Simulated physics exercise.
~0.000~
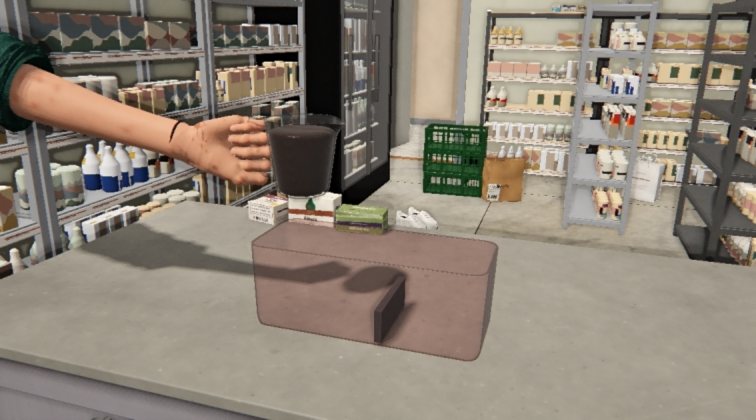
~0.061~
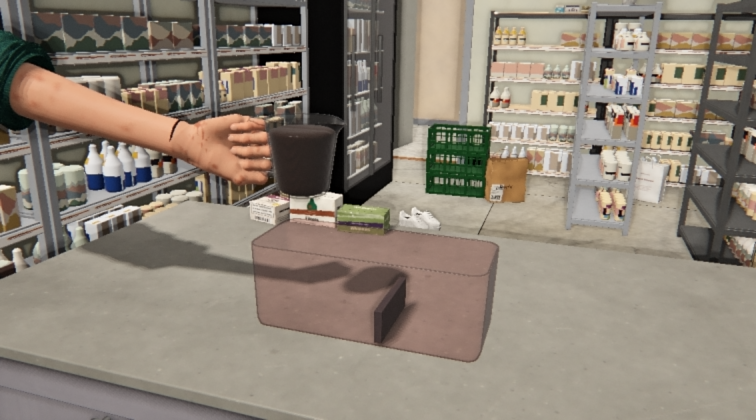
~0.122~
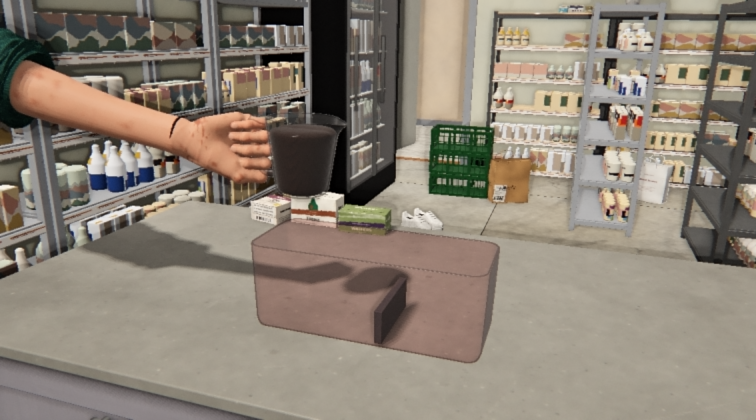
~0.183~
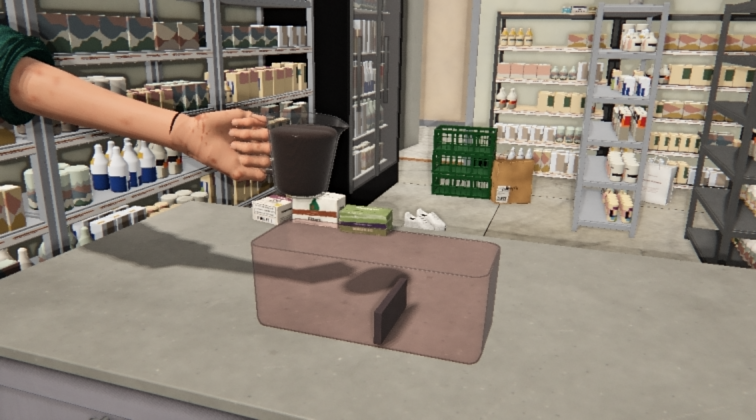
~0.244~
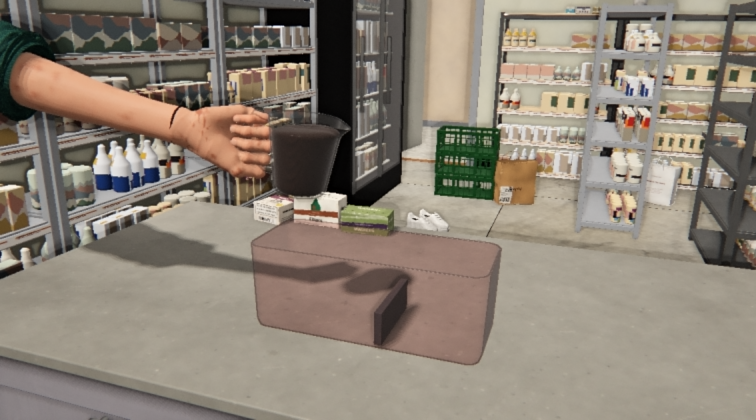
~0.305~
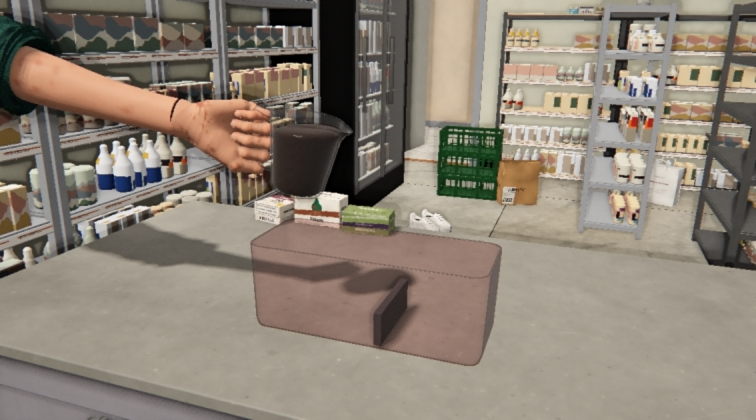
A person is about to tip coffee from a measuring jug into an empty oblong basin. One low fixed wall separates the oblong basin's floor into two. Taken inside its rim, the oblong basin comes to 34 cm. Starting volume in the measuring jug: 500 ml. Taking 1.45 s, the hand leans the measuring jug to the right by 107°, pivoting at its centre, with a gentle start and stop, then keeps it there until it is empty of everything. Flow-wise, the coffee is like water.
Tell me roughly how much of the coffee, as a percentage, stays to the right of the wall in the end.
Around 38 per cent stays on the right.
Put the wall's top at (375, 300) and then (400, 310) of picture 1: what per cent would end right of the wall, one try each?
75 % and 25 %.
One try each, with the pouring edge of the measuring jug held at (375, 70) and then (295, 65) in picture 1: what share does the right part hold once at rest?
About 95 %, then about 5 %.
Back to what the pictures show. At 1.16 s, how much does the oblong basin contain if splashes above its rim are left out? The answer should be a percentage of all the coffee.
Near 70 per cent of the total.
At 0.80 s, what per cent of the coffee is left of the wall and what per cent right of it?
Around 3 on the left side and 7 on the right side.
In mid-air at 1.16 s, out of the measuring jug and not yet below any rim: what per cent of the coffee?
Around 12 per cent of the liquid is in flight.
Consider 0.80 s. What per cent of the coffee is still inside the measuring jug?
Roughly 74 %.
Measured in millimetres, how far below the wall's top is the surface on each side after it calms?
It's around 38 mm on the left side and around 40 mm on the right side.
After 0.80 s the tilt is 62° and 75 per cent is still to pour, 3 is left of the wall and 7 right of it.
After 1.16 s the tilt is 97° and 18 per cent is still to pour, 33 is left of the wall and 37 right of it.
After 1.54 s the tilt is 107° and 0 per cent is still to pour, 61 is left of the wall and 38 right of it.
After 1.95 s the tilt is 107° and 0 per cent is still to pour, 61 is left of the wall and 38 right of it.
In the end 61 per cent lies left of the wall, 38 right of it and 1 outside.
